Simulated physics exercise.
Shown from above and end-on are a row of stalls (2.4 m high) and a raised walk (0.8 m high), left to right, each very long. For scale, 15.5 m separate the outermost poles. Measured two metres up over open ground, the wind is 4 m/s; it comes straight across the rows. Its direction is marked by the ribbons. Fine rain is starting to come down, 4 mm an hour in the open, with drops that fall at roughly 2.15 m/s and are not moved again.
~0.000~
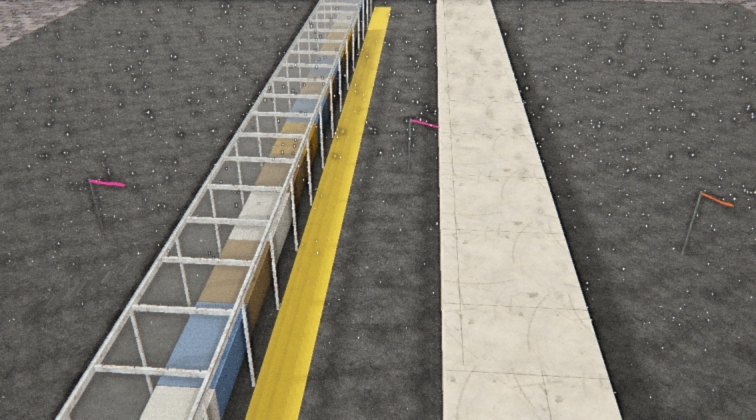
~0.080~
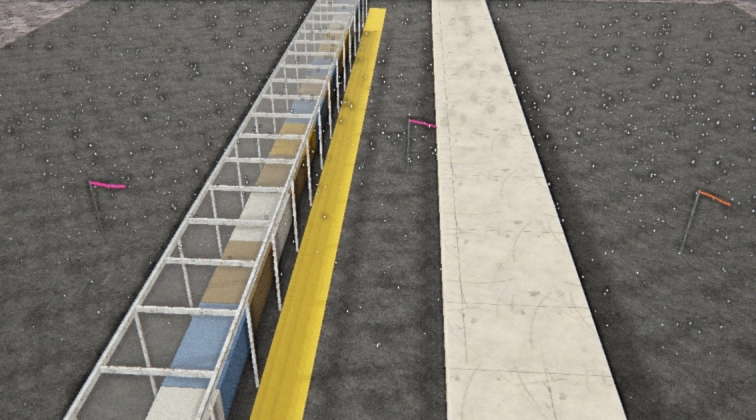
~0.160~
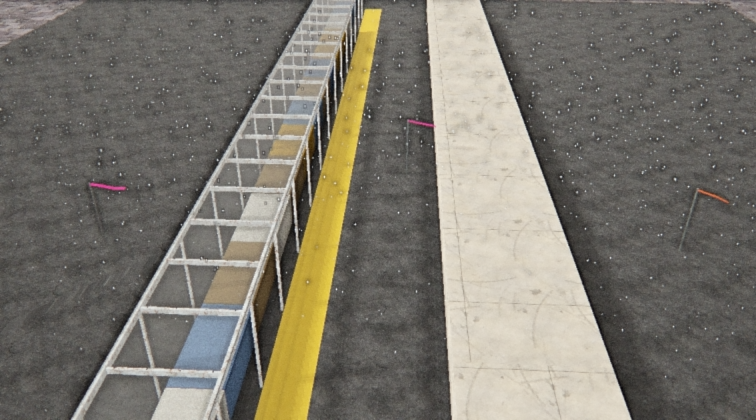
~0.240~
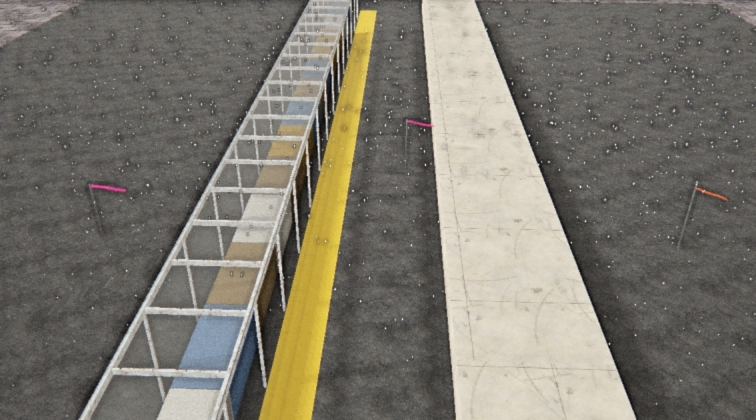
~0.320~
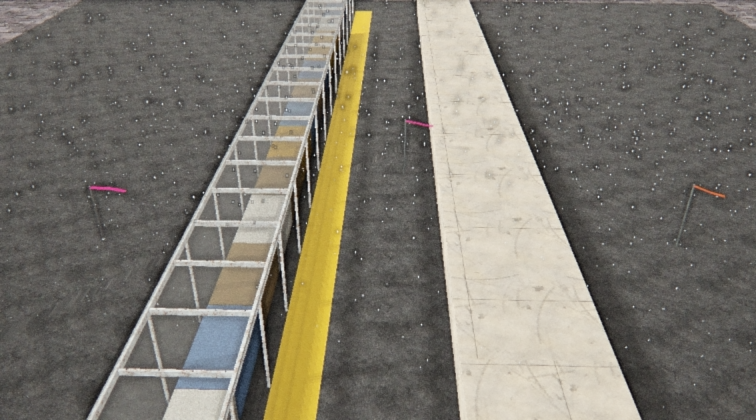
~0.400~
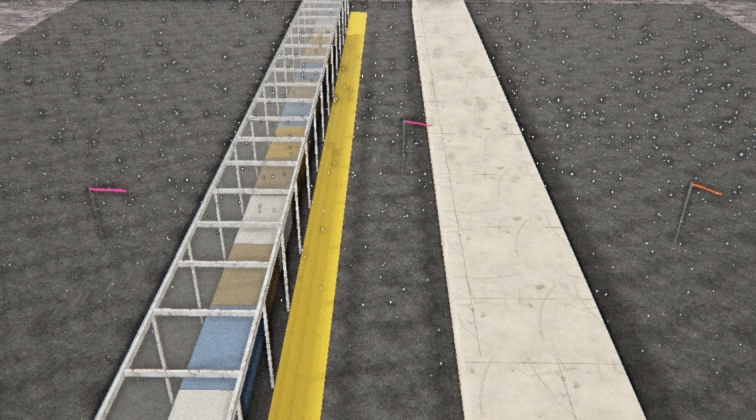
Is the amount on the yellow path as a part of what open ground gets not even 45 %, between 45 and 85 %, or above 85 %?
The share comes to from 45 to 85 % of what open ground gets.
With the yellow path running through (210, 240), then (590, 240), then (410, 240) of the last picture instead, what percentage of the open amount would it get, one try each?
Going place by place, it's about 90, 90 and 50 %.
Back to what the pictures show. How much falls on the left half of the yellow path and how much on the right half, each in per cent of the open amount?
Left half about 75 per cent, right half about 65 per cent.
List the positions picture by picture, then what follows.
The left ribbon ends at (124, 186), leaning 85 degrees to the right, in the first frame.
The right ribbon ends at (730, 205), leaning 70 degrees to the right and the yellow one passes (321, 238), in the second frame.
The inner ribbon ends at (436, 127), leaning 80 degrees to the right, above the rows the drops slant 65 degrees from upright, towards the right and the top of the row of stalls crosses (271, 135), in the third frame.
The left ribbon ends at (125, 190), leaning 85 degrees to the right and the yellow one passes (331, 194), in the fourth frame.
The right ribbon ends at (725, 196), leaning 70 degrees to the right and above the rows the drops slant 65 degrees from upright, towards the right, in the fifth frame.
The inner ribbon ends at (432, 126), leaning 80 degrees to the right and the top of the raised walk crosses (493, 189), in the sixth frame.
10 minutes on, 0.5 mm on the yellow path, 0.7 mm in the open.
30 minutes on, 1.4 mm on the yellow path, 2.0 mm in the open.
60 minutes on, 2.7 mm on the yellow path, 4.0 mm in the open, so the yellow path has 68 % of the open amount; the left half of it has 73 %, the right half 63 %.
